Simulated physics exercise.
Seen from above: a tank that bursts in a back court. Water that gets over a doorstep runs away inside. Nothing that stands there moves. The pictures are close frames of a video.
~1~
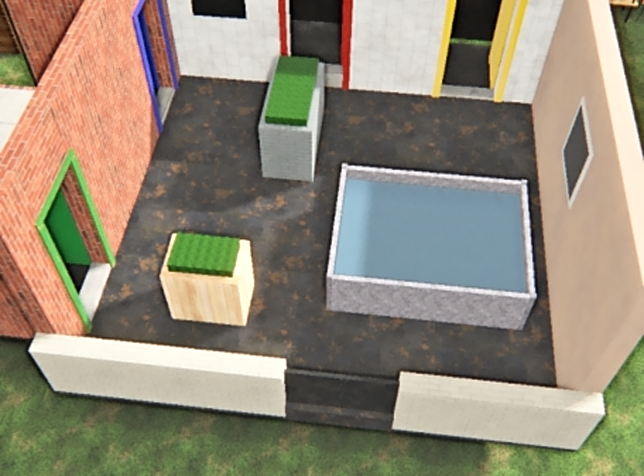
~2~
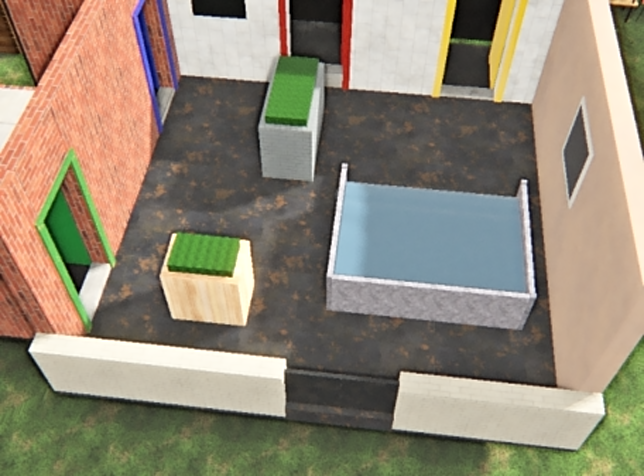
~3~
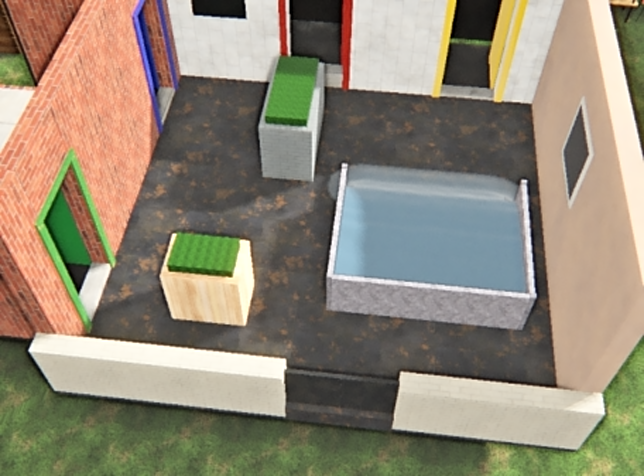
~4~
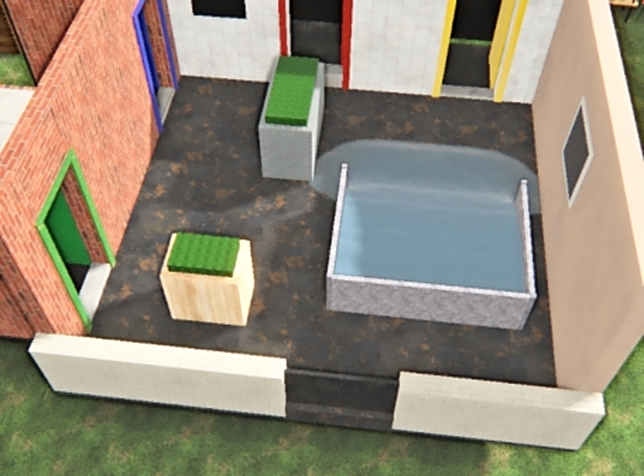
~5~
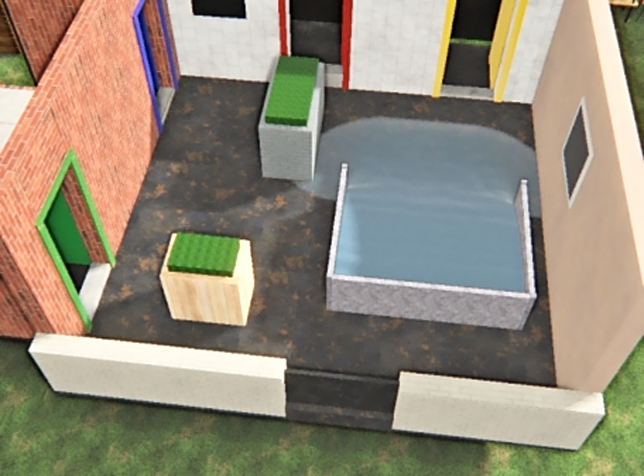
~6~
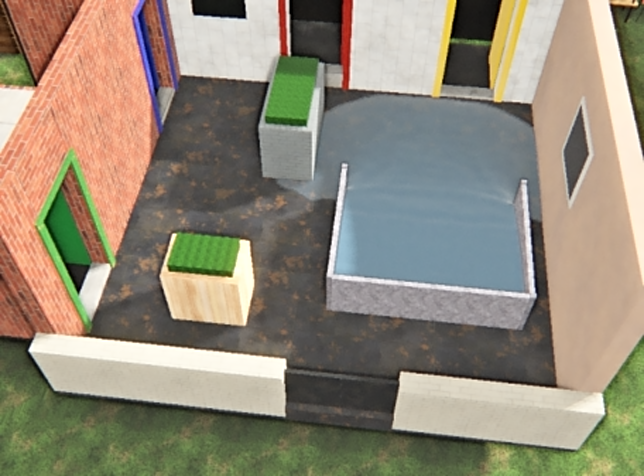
The clip opens on a walled back court, seen from above, with a full, still water tank on the right and two grass-topped blocks nearby. The tank's far side disappears, and water pours through the gap, spreading outward in a widening, rounded sheet across the dark paving toward the white back wall.
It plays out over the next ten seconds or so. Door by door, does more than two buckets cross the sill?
One by one: The blue door floods; the green door holds within the limit; the red door holds within the limit; the yellow door floods.
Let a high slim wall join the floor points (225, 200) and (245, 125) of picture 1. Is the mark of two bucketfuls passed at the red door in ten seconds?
One by one: The red one takes less.
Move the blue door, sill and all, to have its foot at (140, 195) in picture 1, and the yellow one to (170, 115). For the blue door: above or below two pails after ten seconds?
Blue stays under.
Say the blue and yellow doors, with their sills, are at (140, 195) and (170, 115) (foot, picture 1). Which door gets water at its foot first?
That is the red-painted one.
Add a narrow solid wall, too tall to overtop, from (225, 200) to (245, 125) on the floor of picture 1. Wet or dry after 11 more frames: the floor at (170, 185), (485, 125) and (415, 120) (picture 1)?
In turn: Not flooded, flooded, covered.
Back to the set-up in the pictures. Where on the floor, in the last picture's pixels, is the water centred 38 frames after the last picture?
At about (375, 205).
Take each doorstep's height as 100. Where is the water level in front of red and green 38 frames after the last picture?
About 30 and 20 per cent.
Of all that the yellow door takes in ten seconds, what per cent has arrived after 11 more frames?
Close to 45 %.
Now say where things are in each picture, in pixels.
The water tank at (431, 231) is whole and still, in the first picture.
Water pours out on the water tank's far side and has run to a hidden place, in the second picture.
The front is at a hidden place, out from the gap on the water tank's far side, in the third picture.
The front is at (325, 160), out from the gap on the water tank's far side, in the fourth picture.
The front is at (320, 143), out from the gap on the water tank's far side, in the fifth picture.
The front is at (371, 100), out from the gap on the water tank's far side, in the sixth picture.
A moment on, water covers 30 % of the floor; the blue door not reached, the green door not reached, the red door wet at the sill, nothing in, the yellow door far over two buckets in.
Next, water covers 40 % of the floor; the blue door not reached, the green door not reached, the red door under two buckets in, the yellow door far over two buckets in.
Then, water covers 45 % of the floor; the blue door over two buckets in, the green door not reached, the red door under two buckets in, the yellow door far over two buckets in.
Later, water covers 85 % of the floor; the blue door far over two buckets in, the green door wet at the sill, nothing in, the red door under two buckets in, the yellow door far over two buckets in.
In the end, water covers 95 % of the floor; the blue door far over two buckets in, the green door wet at the sill, nothing in, the red door under two buckets in, the yellow door far over two buckets in.
